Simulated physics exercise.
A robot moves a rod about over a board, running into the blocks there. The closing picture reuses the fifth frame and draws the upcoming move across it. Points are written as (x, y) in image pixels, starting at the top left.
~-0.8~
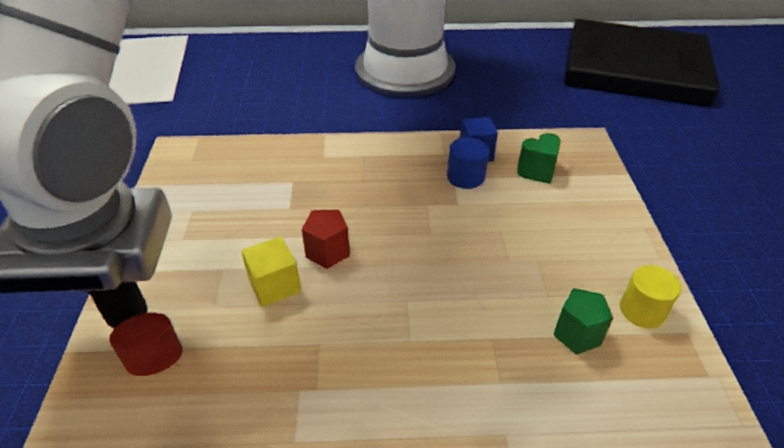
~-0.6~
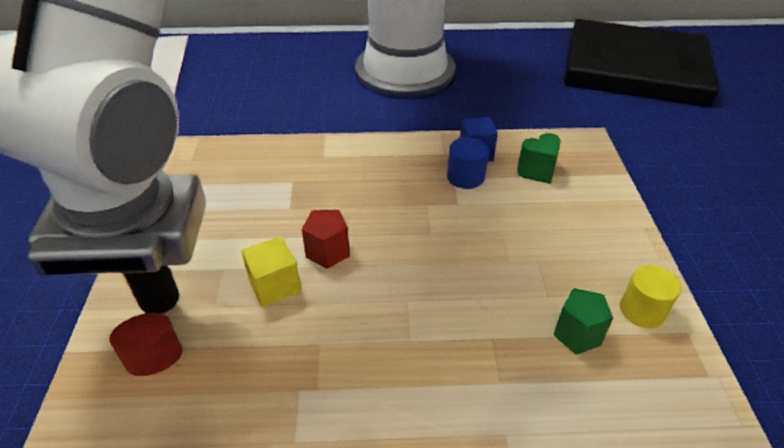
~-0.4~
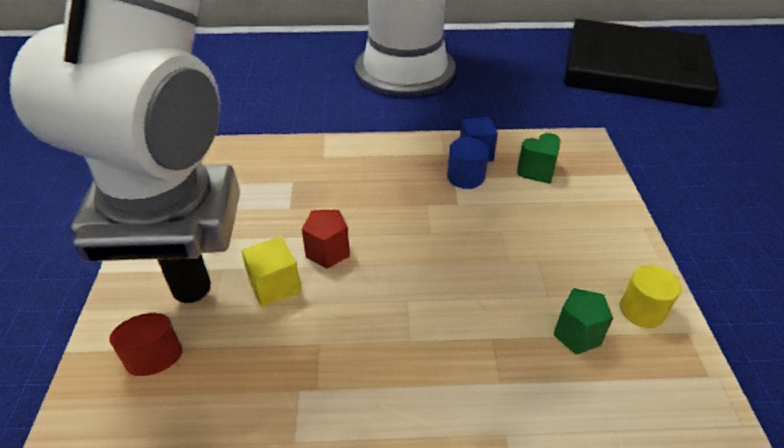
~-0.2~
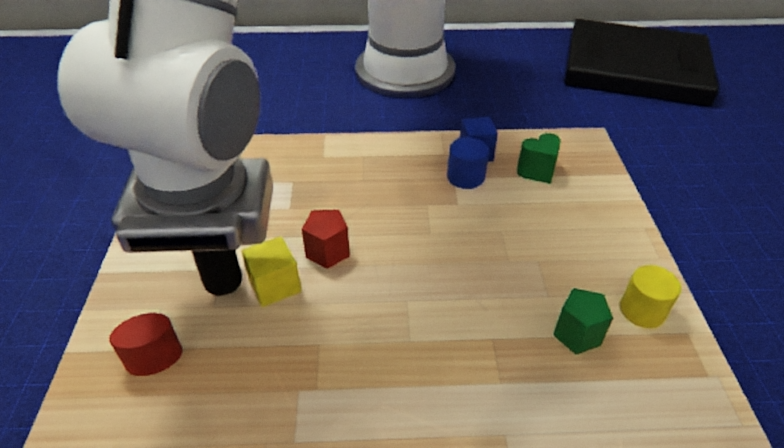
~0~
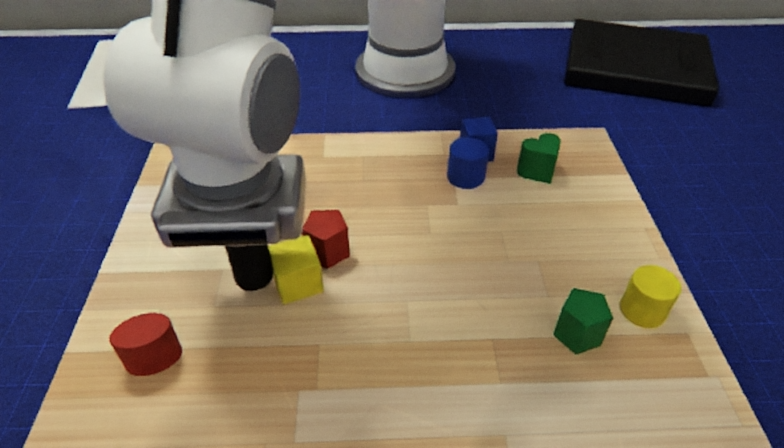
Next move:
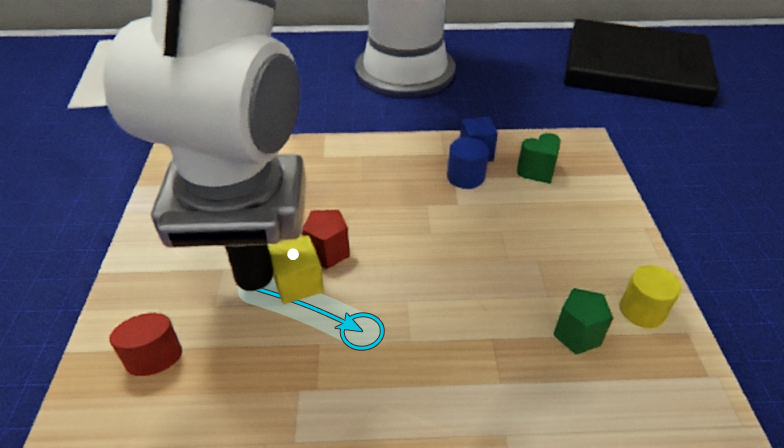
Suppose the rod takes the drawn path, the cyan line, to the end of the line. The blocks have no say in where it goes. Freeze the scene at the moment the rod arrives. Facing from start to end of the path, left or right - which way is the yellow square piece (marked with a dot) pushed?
The yellow square piece is shifted sideways to the left, facing along the path from start to end.
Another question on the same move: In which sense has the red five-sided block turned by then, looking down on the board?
From above, counter-clockwise.
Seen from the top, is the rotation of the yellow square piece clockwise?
I expect not.
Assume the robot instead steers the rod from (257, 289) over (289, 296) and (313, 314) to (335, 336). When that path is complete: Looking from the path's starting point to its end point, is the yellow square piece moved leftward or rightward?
Sideways, to the left.
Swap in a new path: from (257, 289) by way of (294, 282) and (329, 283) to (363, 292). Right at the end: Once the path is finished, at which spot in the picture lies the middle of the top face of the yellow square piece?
At pixel (404, 255).
Path on the board, from (257, 289) through (292, 300) and (327, 314) to (362, 331); the dot is on the yellow square piece.
The first path, step by step. One third of the way, rod at (291, 290); yellow square piece at (329, 254), turned 30° anticlockwise; red five-sided block at (332, 219), turned 20° anticlockwise.
Two thirds of the way, rod at (326, 303); yellow square piece at (340, 253), turned 50° anticlockwise; red five-sided block at (333, 219), turned 25° anticlockwise.
At the end, rod at (362, 320); yellow square piece at (340, 253), turned 50° anticlockwise; red five-sided block at (333, 219), turned 25° anticlockwise.
